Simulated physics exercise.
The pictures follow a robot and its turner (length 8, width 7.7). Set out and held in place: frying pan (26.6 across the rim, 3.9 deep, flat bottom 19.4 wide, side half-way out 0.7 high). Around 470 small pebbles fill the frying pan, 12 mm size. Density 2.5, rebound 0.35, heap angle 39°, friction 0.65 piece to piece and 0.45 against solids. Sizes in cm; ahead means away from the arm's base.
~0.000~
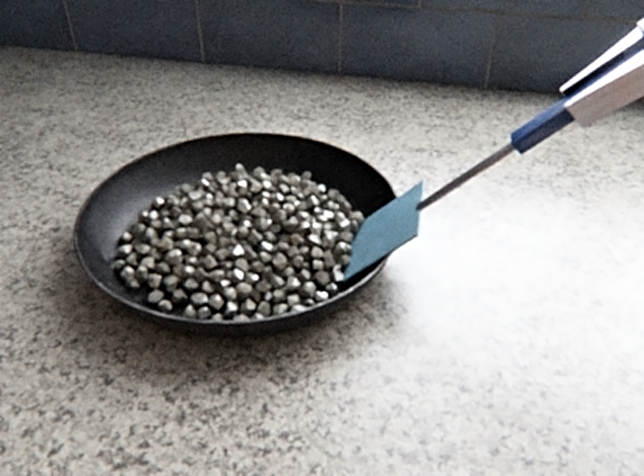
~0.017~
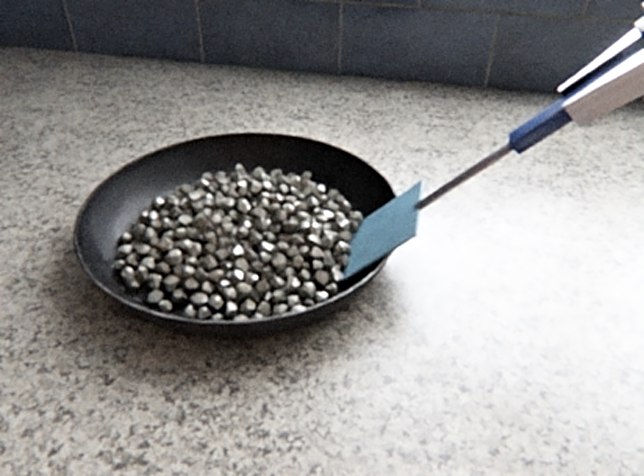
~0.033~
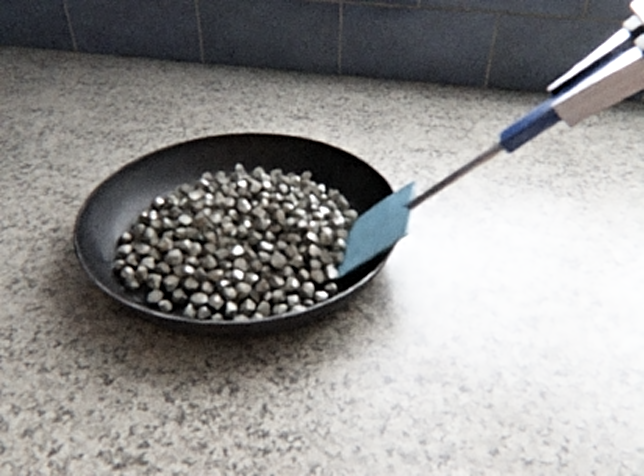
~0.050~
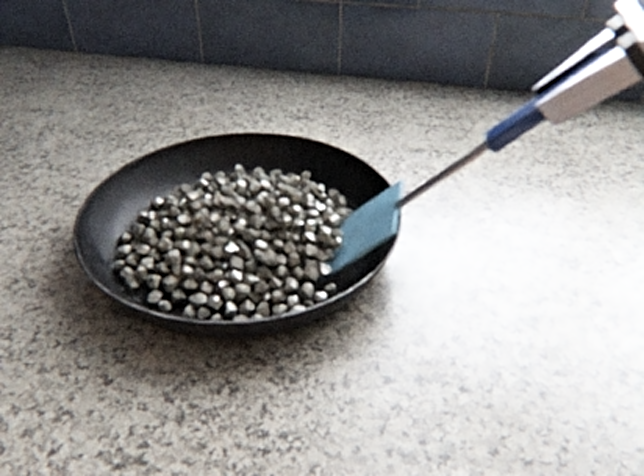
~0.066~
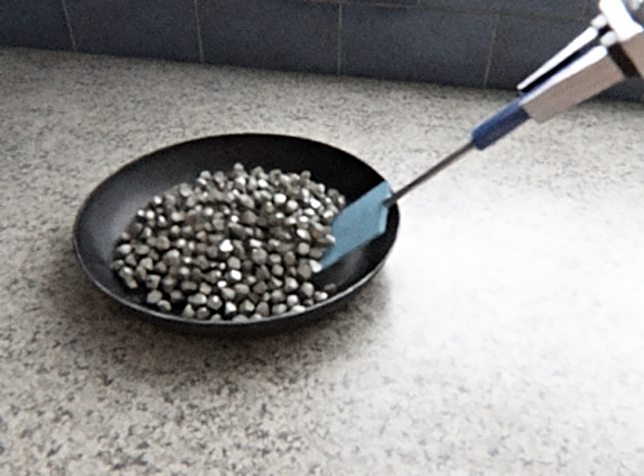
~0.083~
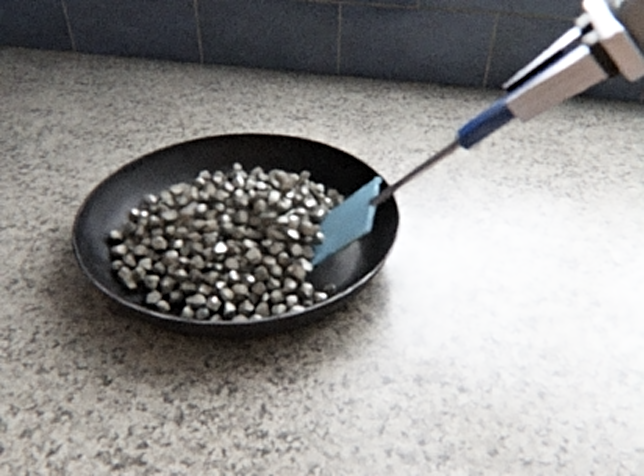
Robot arm lowering a blue turner into a black frying pan of small grey pebbles, nudging the heap slightly to the left.
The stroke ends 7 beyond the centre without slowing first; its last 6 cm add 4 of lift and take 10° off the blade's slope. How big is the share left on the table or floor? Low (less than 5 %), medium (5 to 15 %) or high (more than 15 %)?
A low share, less than 5 %, ends on the table or floor.
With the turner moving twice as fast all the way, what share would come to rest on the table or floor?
It would be near 25 per cent.
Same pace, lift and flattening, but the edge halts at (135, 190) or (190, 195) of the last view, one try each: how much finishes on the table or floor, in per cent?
About 15 and 0 per cent.
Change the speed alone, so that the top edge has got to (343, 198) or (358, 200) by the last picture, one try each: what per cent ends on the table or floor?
Some 20 and 10 per cent.
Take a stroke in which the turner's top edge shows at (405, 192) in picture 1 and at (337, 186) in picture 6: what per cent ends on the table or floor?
Some 10 per cent.
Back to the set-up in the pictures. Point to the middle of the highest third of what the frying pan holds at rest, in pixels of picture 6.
Near (141, 202).
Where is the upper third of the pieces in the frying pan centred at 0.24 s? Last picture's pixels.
At about (170, 203).
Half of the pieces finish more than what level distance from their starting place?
About 4 cm.
After 0.16 s, sloping 46°, highest piece 5 above the table; 467 in the frying pan.
After 0.24 s, sloping 42°, highest piece 6 above the table; 467 in the frying pan.
After 0.48 s, sloping 36°, highest piece 6 above the table; 458 in the frying pan, 7 on the table or floor, 2 on the blade or in flight.
After 1.53 s, sloping 36°, highest piece 6 above the table; 457 in the frying pan, 10 on the table or floor.
In the end, 457 in the frying pan, 10 on the table or floor. That is 2 % on the table or floor.
